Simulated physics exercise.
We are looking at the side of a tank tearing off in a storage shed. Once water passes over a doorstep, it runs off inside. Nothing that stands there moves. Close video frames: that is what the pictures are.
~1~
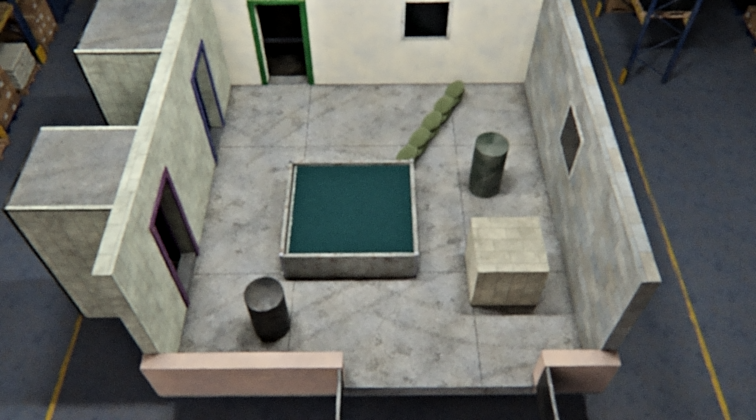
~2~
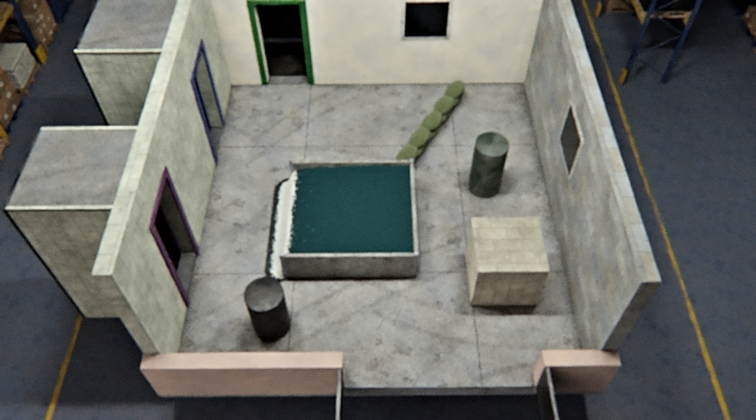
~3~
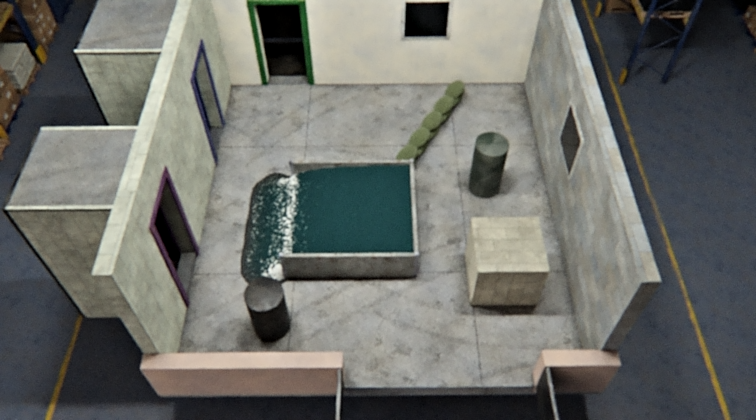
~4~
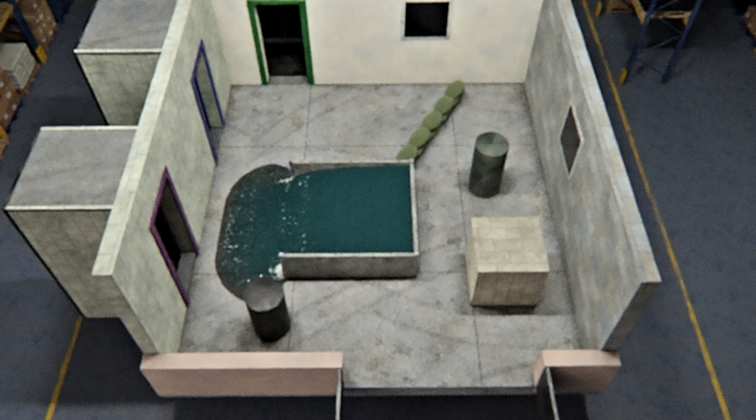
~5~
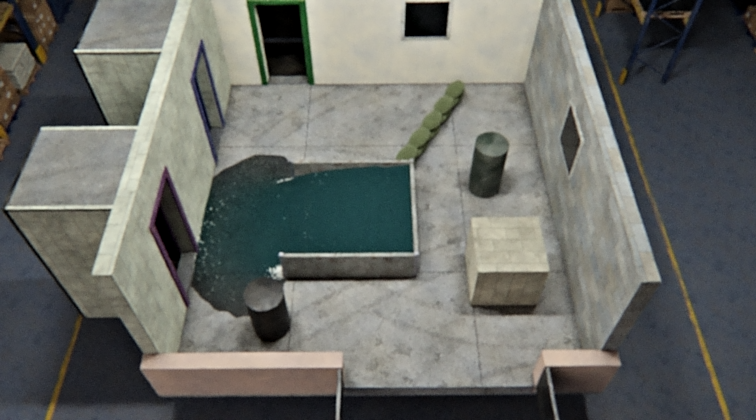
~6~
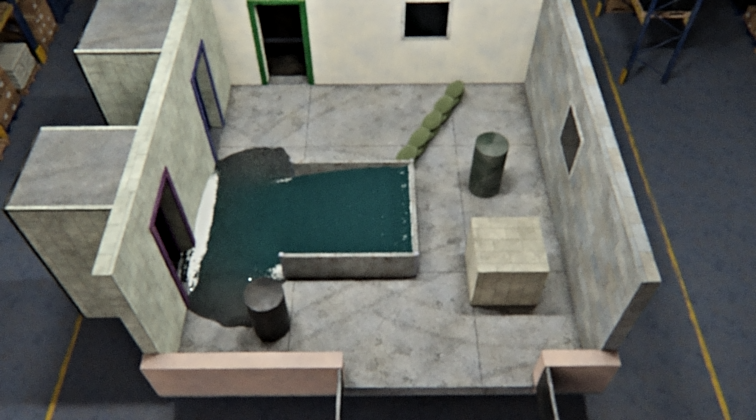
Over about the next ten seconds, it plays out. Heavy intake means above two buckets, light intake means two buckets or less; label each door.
Labels: Green door: Heavy, purple door: Heavy, blue door: Heavy.
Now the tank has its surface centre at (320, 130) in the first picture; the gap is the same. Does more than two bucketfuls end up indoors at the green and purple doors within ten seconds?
Taking them in turn, the green door surpasses that, while the purple door remains short.
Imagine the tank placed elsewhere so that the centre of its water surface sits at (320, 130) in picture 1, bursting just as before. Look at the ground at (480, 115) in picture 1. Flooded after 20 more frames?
Well, it ends up unwetted there.
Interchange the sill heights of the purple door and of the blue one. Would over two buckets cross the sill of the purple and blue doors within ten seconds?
Result: Purple tops the limit, blue comes up short.
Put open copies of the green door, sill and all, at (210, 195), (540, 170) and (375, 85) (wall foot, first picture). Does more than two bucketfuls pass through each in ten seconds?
So it goes runs above, then runs below, then runs below.
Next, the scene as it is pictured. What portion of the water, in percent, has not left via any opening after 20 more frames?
90 percent or thereabouts.
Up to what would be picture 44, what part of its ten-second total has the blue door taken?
Roughly 85 per cent.
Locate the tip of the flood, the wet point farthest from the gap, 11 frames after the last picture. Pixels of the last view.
The wet edge reaches furthest near (232, 85).
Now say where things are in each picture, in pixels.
In the first frame, the water tank at (350, 208) is whole and still.
In the second frame, water pours out at (291, 221) and has run to a hidden place.
In the third frame, the front is at (276, 176), out from the gap at (291, 222).
In the fourth frame, the front is at (258, 172), out from the gap at (291, 223).
In the fifth frame, water pours out at (291, 223) and has run to (223, 174).
In the sixth frame, water pours out at (291, 223) and has run to (216, 165).
A moment on, water covers 20 % of the floor; the green door not reached, the purple door over two buckets in, the blue door under two buckets in.
Next, water covers 25 % of the floor; the green door not reached, the purple door far over two buckets in, the blue door over two buckets in.
Then, water covers 45 % of the floor; the green door over two buckets in, the purple door far over two buckets in, the blue door over two buckets in.
Later, water covers 70 % of the floor; the green door far over two buckets in, the purple door far over two buckets in, the blue door far over two buckets in.
In the end, water covers 95 % of the floor; the green door far over two buckets in, the purple door far over two buckets in, the blue door far over two buckets in.
